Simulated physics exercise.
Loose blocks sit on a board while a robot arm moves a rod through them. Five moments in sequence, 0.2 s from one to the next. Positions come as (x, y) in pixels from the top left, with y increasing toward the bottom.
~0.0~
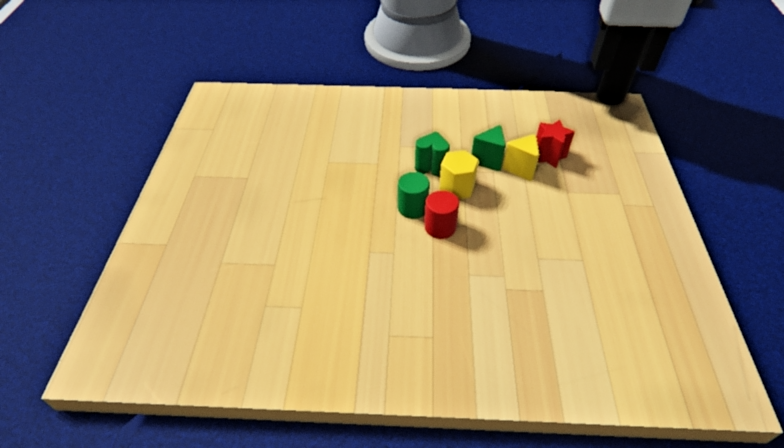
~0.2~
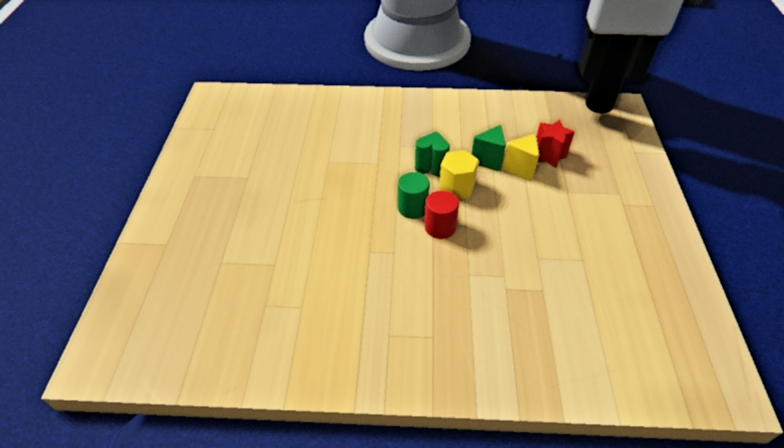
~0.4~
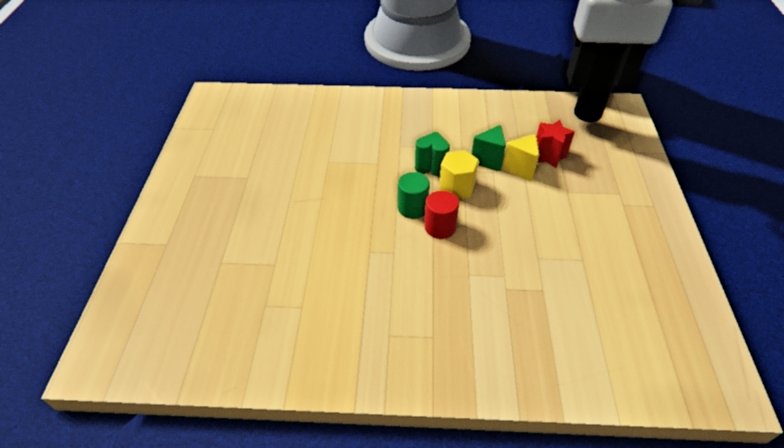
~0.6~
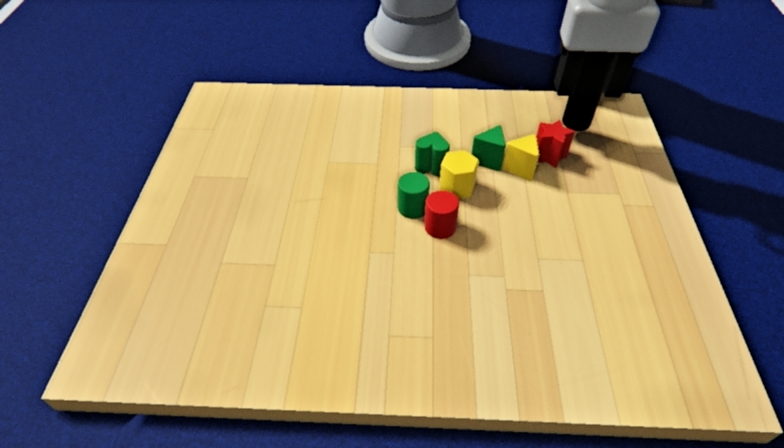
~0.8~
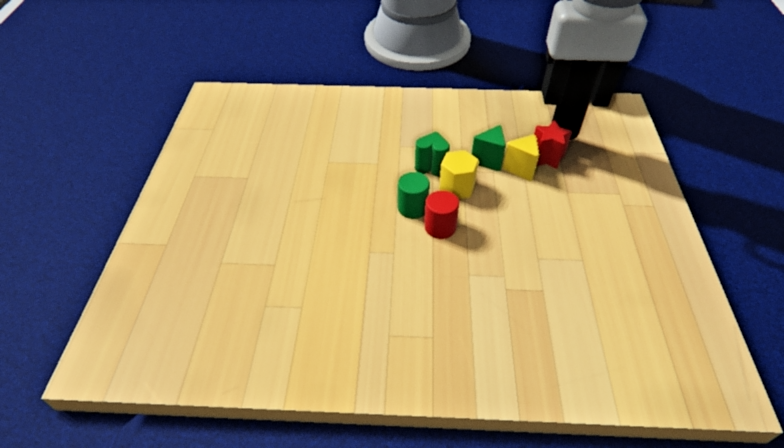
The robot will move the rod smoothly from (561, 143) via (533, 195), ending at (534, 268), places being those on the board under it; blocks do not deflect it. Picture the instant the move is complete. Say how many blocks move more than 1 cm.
That makes 2 blocks.
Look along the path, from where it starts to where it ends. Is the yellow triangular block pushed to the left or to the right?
The right-hand side.
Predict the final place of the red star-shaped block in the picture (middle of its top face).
It is at (510, 197).
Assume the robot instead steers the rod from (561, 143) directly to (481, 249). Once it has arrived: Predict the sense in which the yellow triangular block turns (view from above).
It ends up turned clockwise.
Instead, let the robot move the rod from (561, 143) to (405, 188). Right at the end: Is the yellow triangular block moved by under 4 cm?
I'd say no.
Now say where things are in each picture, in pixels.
The first picture shows rod's lower end at (610, 98); green triangular block at (493, 135); yellow triangular block at (527, 143); red star-shaped block at (556, 130).
The second picture shows rod at (599, 107); blocks still.
The third picture shows rod at (587, 115); blocks still.
The fourth picture shows rod at (576, 124); blocks still.
The fifth picture shows rod at (564, 132); green triangular block at (493, 135); yellow triangular block at (527, 143); red star-shaped block at (554, 131).
The first path, step by step. One third of the way, rod at (540, 164); yellow triangular block at (500, 168); red star-shaped block at (526, 161).
Two thirds of the way, rod at (536, 207); yellow triangular block at (482, 182), turned 25° clockwise; red star-shaped block at (510, 192), turned 40° clockwise.
At the end, rod at (537, 257); green triangular block still; yellow triangular block at (481, 182), turned 30° clockwise; red star-shaped block at (510, 197), turned 65° clockwise.
